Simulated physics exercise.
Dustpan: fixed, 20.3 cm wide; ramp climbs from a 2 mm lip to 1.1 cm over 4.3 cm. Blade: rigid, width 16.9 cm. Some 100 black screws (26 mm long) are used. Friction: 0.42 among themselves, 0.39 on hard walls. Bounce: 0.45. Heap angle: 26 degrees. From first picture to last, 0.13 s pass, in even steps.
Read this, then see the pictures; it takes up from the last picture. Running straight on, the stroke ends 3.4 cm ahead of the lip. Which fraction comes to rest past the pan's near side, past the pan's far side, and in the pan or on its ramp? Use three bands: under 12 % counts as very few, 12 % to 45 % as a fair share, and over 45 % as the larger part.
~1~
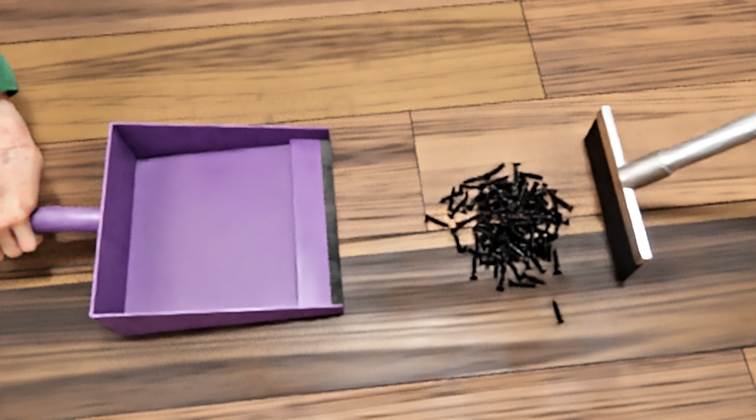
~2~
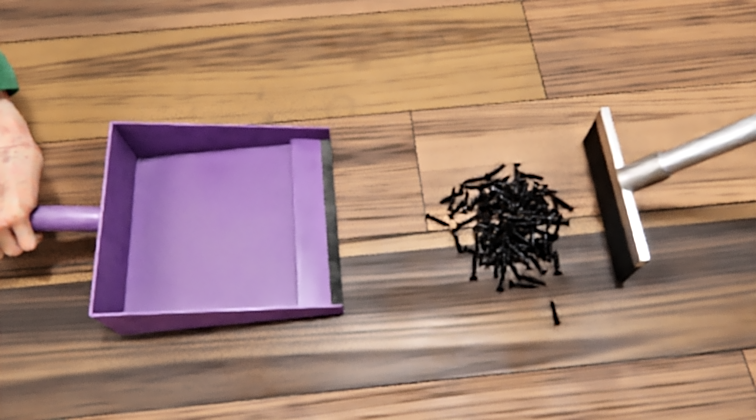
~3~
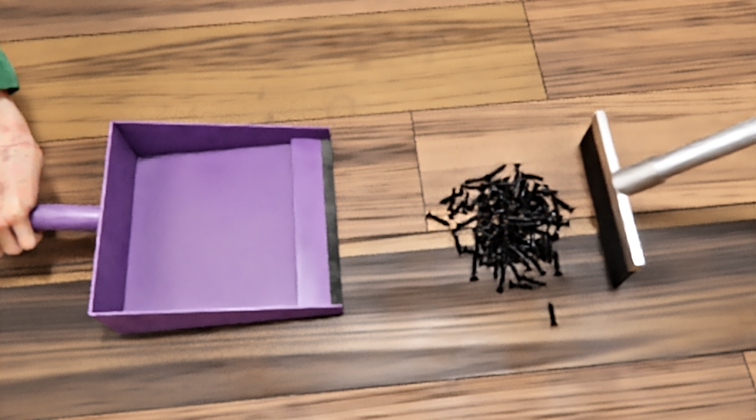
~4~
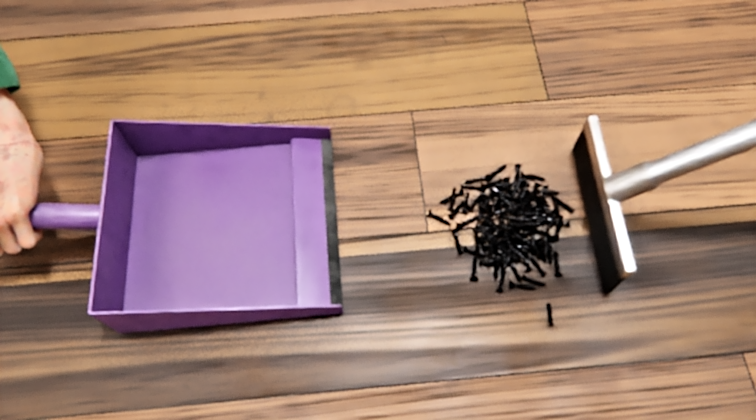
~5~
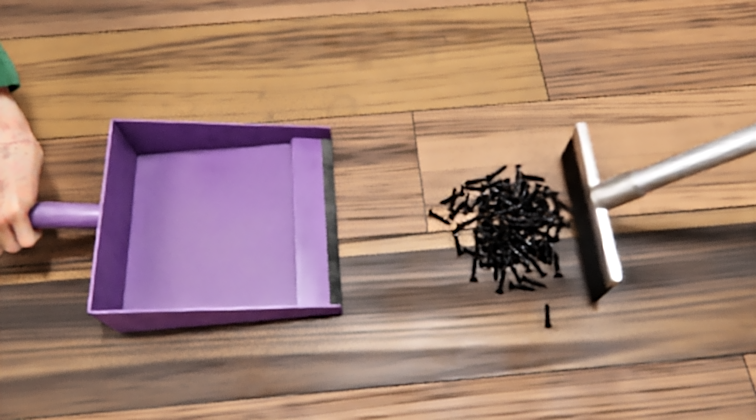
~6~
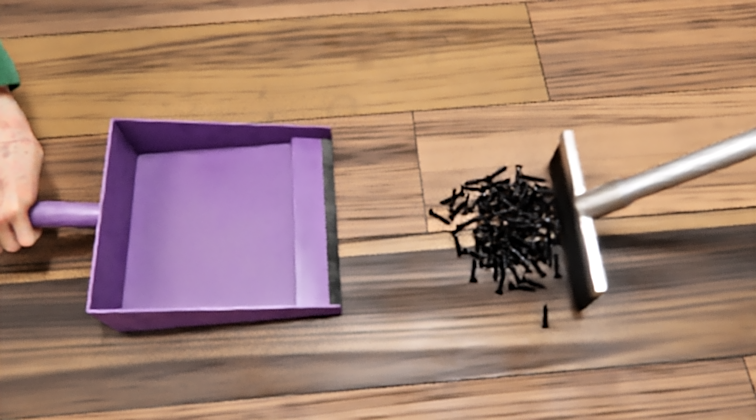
Past the pan's near side: A fair share; past the pan's far side: Very few; in the pan or on its ramp: Very few.
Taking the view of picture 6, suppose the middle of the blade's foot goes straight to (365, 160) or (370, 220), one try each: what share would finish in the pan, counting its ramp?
Some 25 per cent on the first try, 30 per cent on the second.
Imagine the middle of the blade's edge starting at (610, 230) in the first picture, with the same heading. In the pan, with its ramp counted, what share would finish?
Roughly 0 percent, ramp included.
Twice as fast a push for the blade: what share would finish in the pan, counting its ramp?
It would be around 40 percent.
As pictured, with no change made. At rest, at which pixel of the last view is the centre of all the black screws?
Near (355, 271).
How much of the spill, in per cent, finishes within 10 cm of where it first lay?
I'd say about 25 per cent.
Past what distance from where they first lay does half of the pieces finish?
It works out to some 18 cm.
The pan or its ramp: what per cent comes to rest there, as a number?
About 5 per cent.
Then, 0.17 s after the last picture, middle of the blade 13 cm from the lip; 0 % over the lip, far side 0 %, near side 10 %.
Then, 0.28 s after the last picture, middle of the blade 7 cm from the lip; 0 % over the lip, far side 0 %, near side 25 %.
Then, 0.53 s after the last picture, middle of the blade 4 cm from the lip; 5 % over the lip, far side 0 %, near side 30 %.
In the end, near side 30 %, far side 0 %, pan 5 %, in front of the lip or behind the blade 60 %.
